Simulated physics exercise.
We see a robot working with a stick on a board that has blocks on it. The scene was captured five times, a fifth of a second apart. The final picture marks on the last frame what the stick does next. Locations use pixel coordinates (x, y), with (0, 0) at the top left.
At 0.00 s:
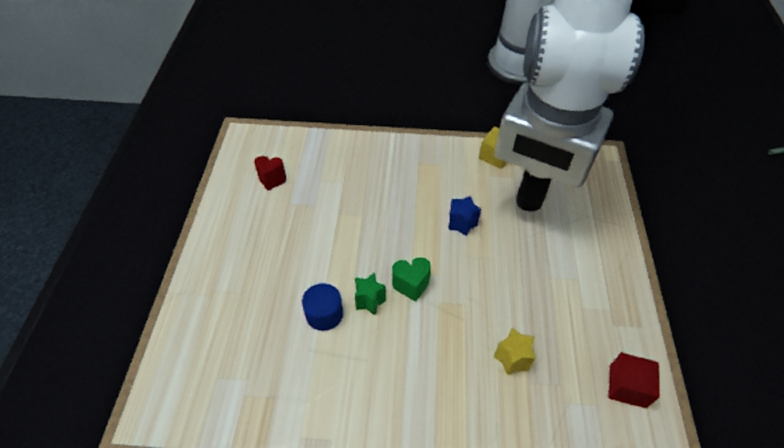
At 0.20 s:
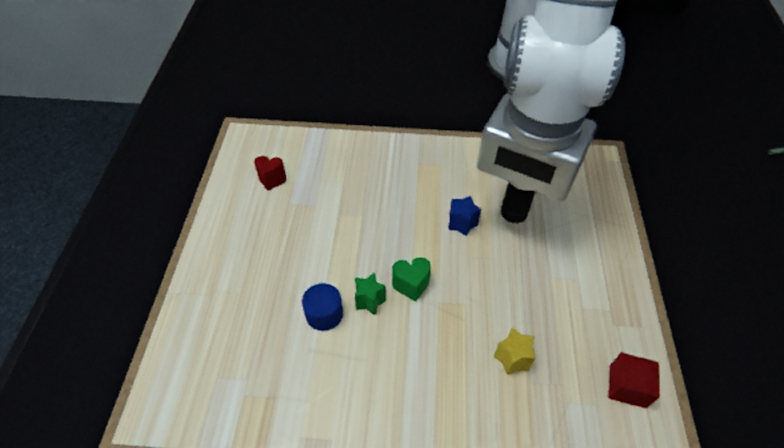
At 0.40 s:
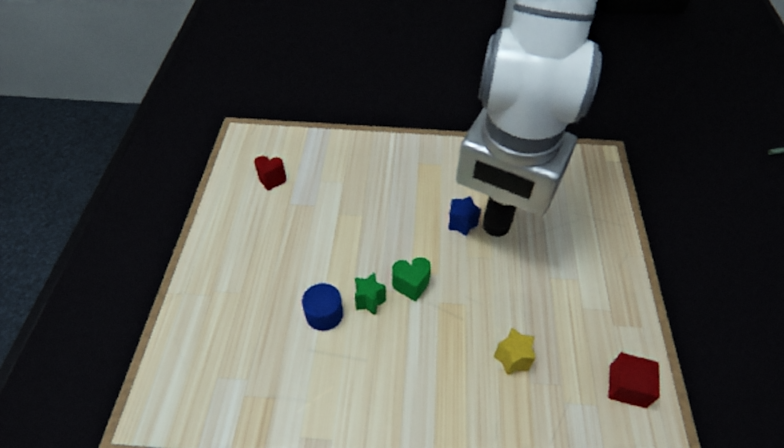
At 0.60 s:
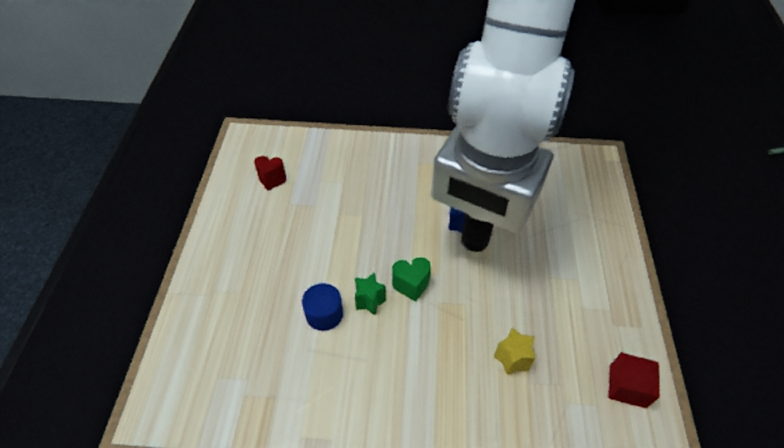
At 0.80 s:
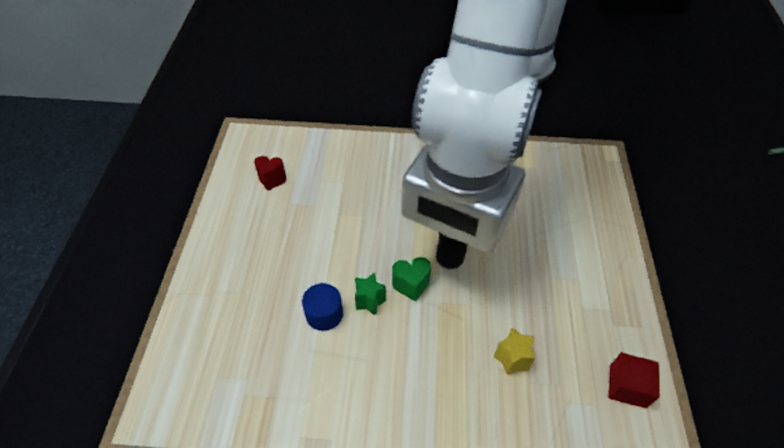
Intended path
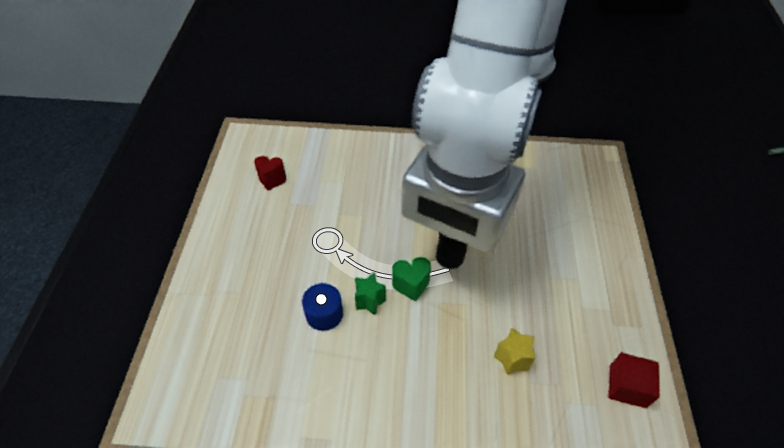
The robot arm moved its black stick down and to the left across the wooden board, passing the blue star and coming close to the green heart, while the colored blocks stayed still.
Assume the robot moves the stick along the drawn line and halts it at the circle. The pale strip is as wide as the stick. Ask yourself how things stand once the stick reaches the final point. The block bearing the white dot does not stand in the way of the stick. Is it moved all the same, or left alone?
It travels a centimetre or more.
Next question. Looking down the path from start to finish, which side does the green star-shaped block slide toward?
Side: Left.
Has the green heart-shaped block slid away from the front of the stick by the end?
I expect so.
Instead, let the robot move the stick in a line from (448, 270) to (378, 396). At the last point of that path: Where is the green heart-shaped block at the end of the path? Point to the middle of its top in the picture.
I predict (396, 280).
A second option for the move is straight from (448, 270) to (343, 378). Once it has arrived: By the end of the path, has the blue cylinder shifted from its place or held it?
It ends up somewhere else.
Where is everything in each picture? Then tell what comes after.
Tip of the stick (529, 202), middles of tops, blue cylinder (321, 299), green star-shaped block (369, 286), green heart-shaped block (412, 269), blue star-shaped block (465, 207), in the first picture.
Stick (514, 214), nothing pushed, in the second picture.
Stick (496, 227), nothing pushed, in the third picture.
Stick (475, 241), nothing pushed, in the fourth picture.
Stick (450, 258), blue cylinder (321, 299), green star-shaped block (369, 286), green heart-shaped block (412, 269), blue star-shaped block hidden, in the fifth picture.
The line goes from (448, 270) by way of (403, 278) and (359, 267) to (328, 240); the dot is on the blue cylinder.
The first path, step by step. One third of the way, stick (403, 266); blue cylinder (318, 301); green star-shaped block (350, 298); green heart-shaped block (377, 282), turned 20° anticlockwise.
Two thirds of the way, stick (358, 255); blue cylinder (305, 310); green star-shaped block (337, 312); green heart-shaped block (357, 282), turned 80° anticlockwise.
At the end, stick (326, 228); blue cylinder (305, 310); green star-shaped block (337, 312); green heart-shaped block (357, 282), turned 80° anticlockwise; blue star-shaped block unmoved.
